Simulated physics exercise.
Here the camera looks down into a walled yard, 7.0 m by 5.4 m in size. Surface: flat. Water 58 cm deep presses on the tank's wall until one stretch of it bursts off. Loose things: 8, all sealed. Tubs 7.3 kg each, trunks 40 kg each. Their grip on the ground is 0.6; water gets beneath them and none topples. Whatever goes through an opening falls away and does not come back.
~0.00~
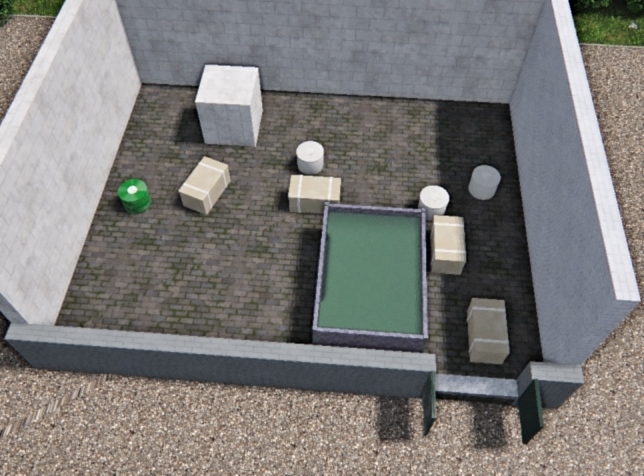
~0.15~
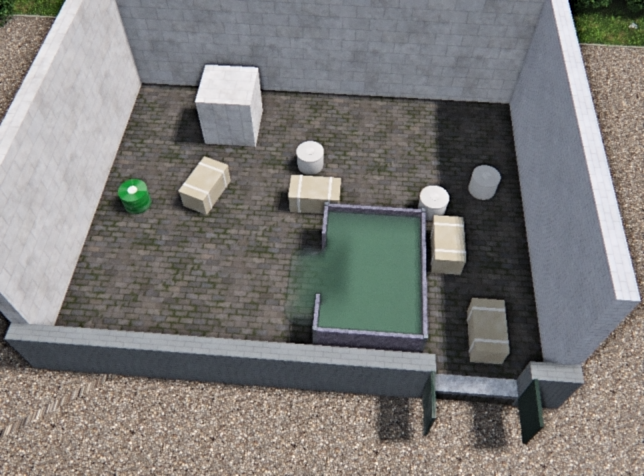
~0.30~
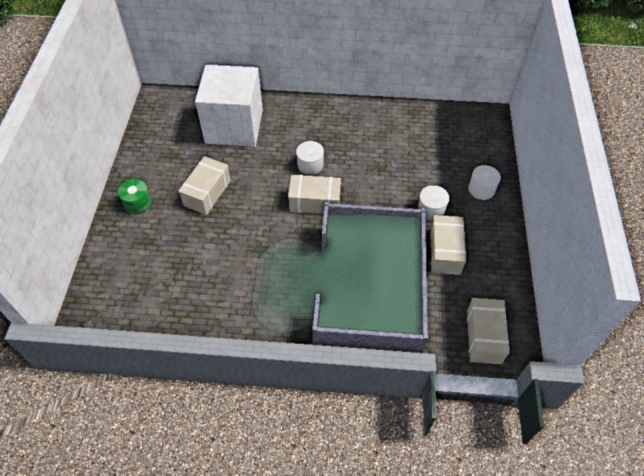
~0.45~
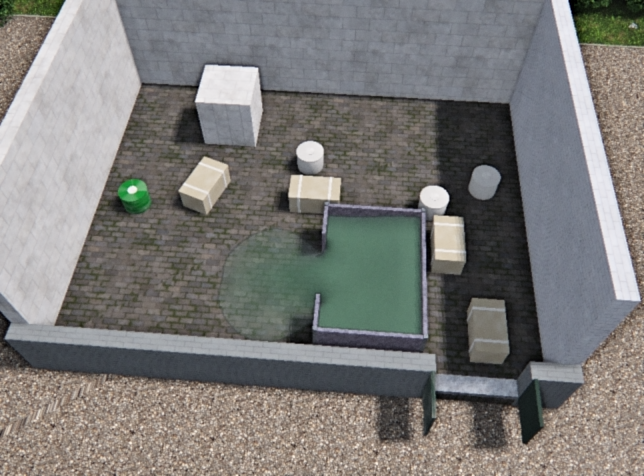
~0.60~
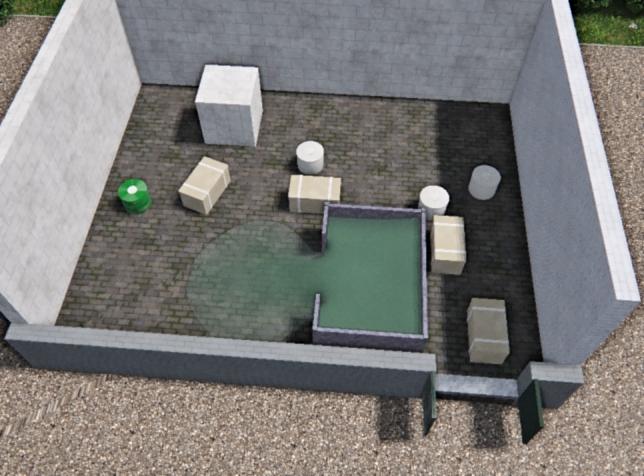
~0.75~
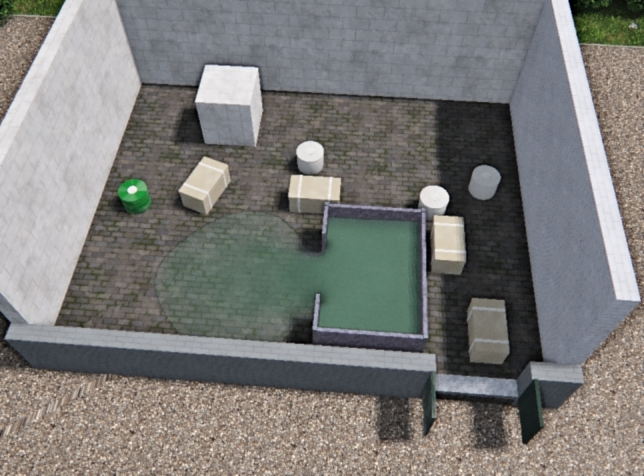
A walled yard paved with dark bricks is seen from high above, its gate open at the lower right. A green tub sits at the left, a large white block at the back, and pale tubs and tan trunks stand around a walled pool of green water right of centre. A gap opens in the pool's left wall and water spreads leftward in a widening, rounded sheet, while the objects and camera stay still.
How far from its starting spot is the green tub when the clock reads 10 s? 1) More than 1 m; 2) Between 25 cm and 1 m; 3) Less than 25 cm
Option 1: More than 1 m.
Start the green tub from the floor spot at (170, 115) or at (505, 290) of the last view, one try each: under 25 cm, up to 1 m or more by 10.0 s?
Well, it gets swept off on the first try and scarcely moves on the second.
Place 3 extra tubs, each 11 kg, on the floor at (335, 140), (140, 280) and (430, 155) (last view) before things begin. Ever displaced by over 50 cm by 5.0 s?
Spot by spot, in turn: Falls short, exceeds it, falls short.
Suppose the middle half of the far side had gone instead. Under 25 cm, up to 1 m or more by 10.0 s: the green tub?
Note: Green tub unmoved.
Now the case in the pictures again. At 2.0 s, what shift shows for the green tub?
Roughly 50 centimetres by that point.
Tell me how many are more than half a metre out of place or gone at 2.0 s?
By that point, 1.
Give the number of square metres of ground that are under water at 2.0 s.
Somewhere about 15 m2, give or take.
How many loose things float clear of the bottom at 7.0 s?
1.
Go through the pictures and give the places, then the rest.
The first picture shows the green tub at (132, 190), on the bottom; water covers 2.8 m2; 0 of 8 have shifted.
The second picture shows the green tub at (132, 190), on the bottom; 3.3 m2 under water; 0 of 8 have shifted.
The third picture shows the green tub at (132, 190), on the bottom; water covers 4.1 m2; 0 of 8 have shifted.
The fourth picture shows the green tub at (132, 190), on the bottom; water covers 5.1 m2; 0 of 8 have shifted.
The fifth picture shows the green tub at (132, 190) rests on the ground; 6.1 m2 under water; 0 of 8 have shifted.
The sixth picture shows the green tub at (132, 190) rests on the ground; water covers 7.3 m2; 0 of 8 have shifted.
After 2.0 s the green tub is near (112, 173), 0.5 m from its start, afloat; 0 of 8 are out; 1 afloat.
After 4.5 s the green tub is near (195, 82), 2.6 m from its start, afloat; 0 of 8 are out; 1 afloat.
After 7.0 s the green tub is near (320, 89), 3.8 m from its start, afloat; 0 of 8 are out; 1 afloat.
After 10.0 s the green tub is near (471, 107), 6.0 m from its start, aground; 0 of 8 are out; 0 afloat.
